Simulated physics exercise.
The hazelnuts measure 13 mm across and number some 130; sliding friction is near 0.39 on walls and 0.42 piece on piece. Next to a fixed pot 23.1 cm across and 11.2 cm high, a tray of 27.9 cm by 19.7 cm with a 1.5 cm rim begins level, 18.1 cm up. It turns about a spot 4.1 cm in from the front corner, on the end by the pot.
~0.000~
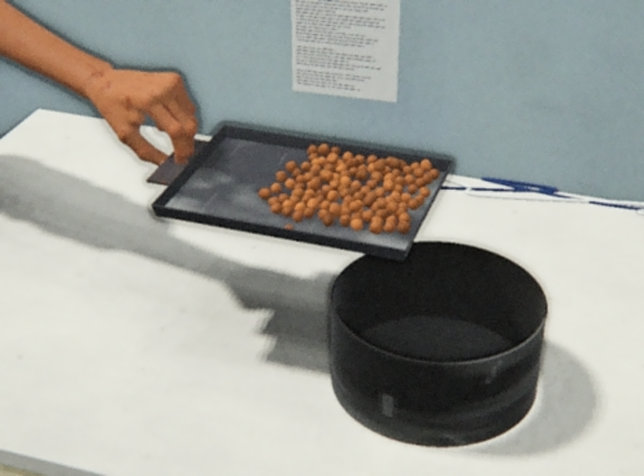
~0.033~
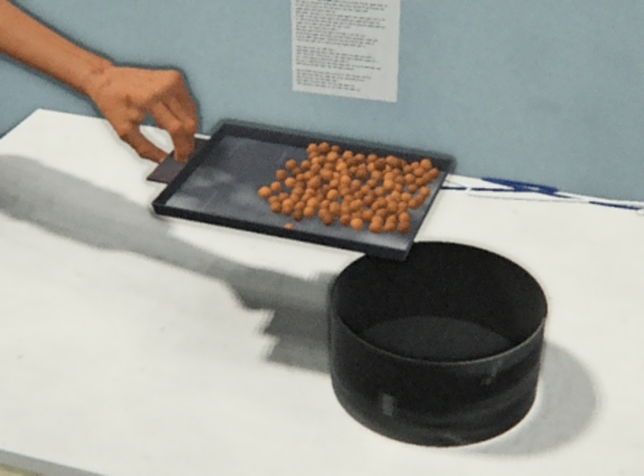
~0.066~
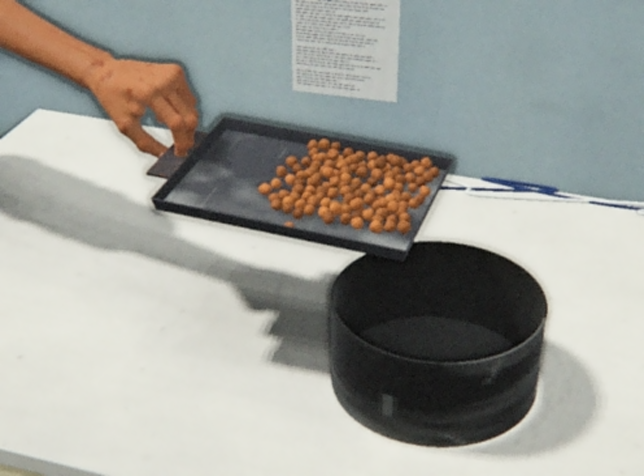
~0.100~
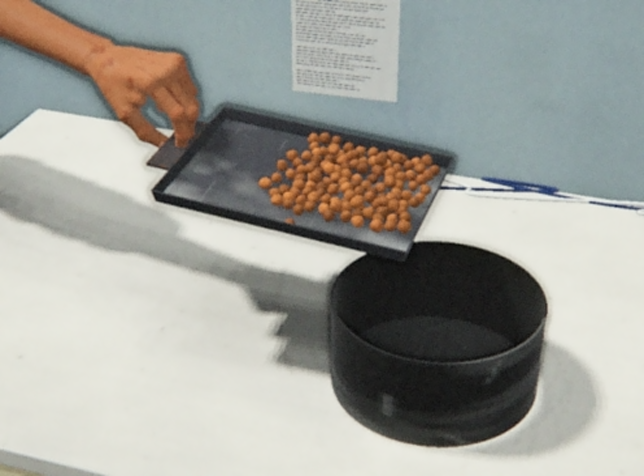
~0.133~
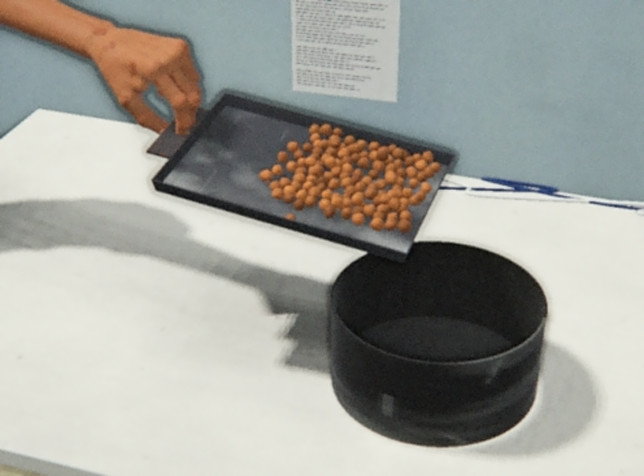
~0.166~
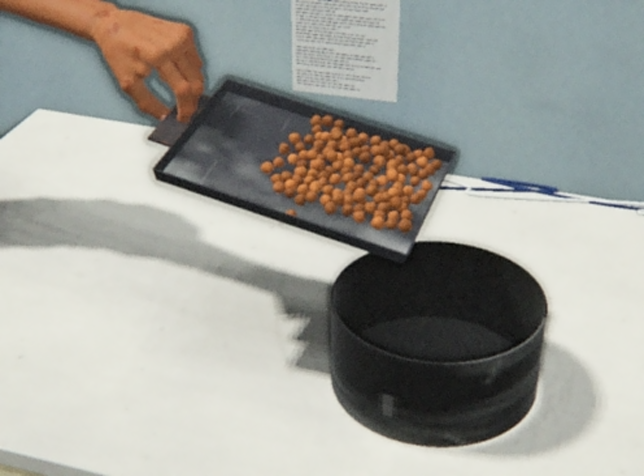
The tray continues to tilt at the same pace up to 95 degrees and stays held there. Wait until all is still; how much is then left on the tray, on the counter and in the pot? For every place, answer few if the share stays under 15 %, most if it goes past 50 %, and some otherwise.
Shares - tray: Few; counter: Few; pot: Most.
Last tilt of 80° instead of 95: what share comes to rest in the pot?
I'd put it at close to 90 per cent.
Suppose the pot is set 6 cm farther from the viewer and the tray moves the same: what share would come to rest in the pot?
Expect something close to 80 per cent.
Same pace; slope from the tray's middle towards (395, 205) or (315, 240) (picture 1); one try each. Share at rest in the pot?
Roughly 65 per cent on the first try and 60 per cent on the second.
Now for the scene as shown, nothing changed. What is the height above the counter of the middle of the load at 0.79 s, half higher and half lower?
Roughly 24 centimetres.
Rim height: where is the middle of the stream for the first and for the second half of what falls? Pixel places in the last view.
Around (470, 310), then (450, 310).
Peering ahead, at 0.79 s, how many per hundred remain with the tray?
It works out to near 95 per cent of the load.
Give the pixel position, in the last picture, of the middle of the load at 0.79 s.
Approx. (426, 177).
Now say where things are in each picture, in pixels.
Tray tilt 0 degrees, front corners at (156, 204) and (403, 248); middle of the pieces at (354, 192); pot at (439, 298), in the first picture.
Tray tilt 0 degrees, front corners at (156, 202) and (403, 248); middle of the pieces at (354, 191), in the second picture.
Tray tilt 2 degrees, front corners at (156, 197) and (404, 248); middle of the pieces at (354, 189), in the third picture.
Tray tilt 5 degrees, front corners at (156, 189) and (404, 249), lowest corner right front; middle of the pieces at (355, 186), in the fourth picture.
Tray tilt 8 degrees, front corners at (156, 179) and (405, 251), lowest corner right front; middle of the pieces at (355, 181), in the fifth picture.
Tray tilt 12 degrees, front corners at (157, 168) and (405, 252), lowest corner right front; middle of the pieces at (357, 176); pot at (439, 298). The tray's pace is about 110 degrees a second, in the sixth picture.
After 0.54 s, tilt 52 degrees; the tray holds 100 %, the pot 0 %.
After 0.79 s, tilt 80 degrees; the tray holds 95 %, the pot 5 %.
After 1.14 s, tilt 95 degrees; the tray holds 10 %, the pot 80 %.
By 2.3 s all is still; tray 0 %, counter 5 %, pot 95 %.
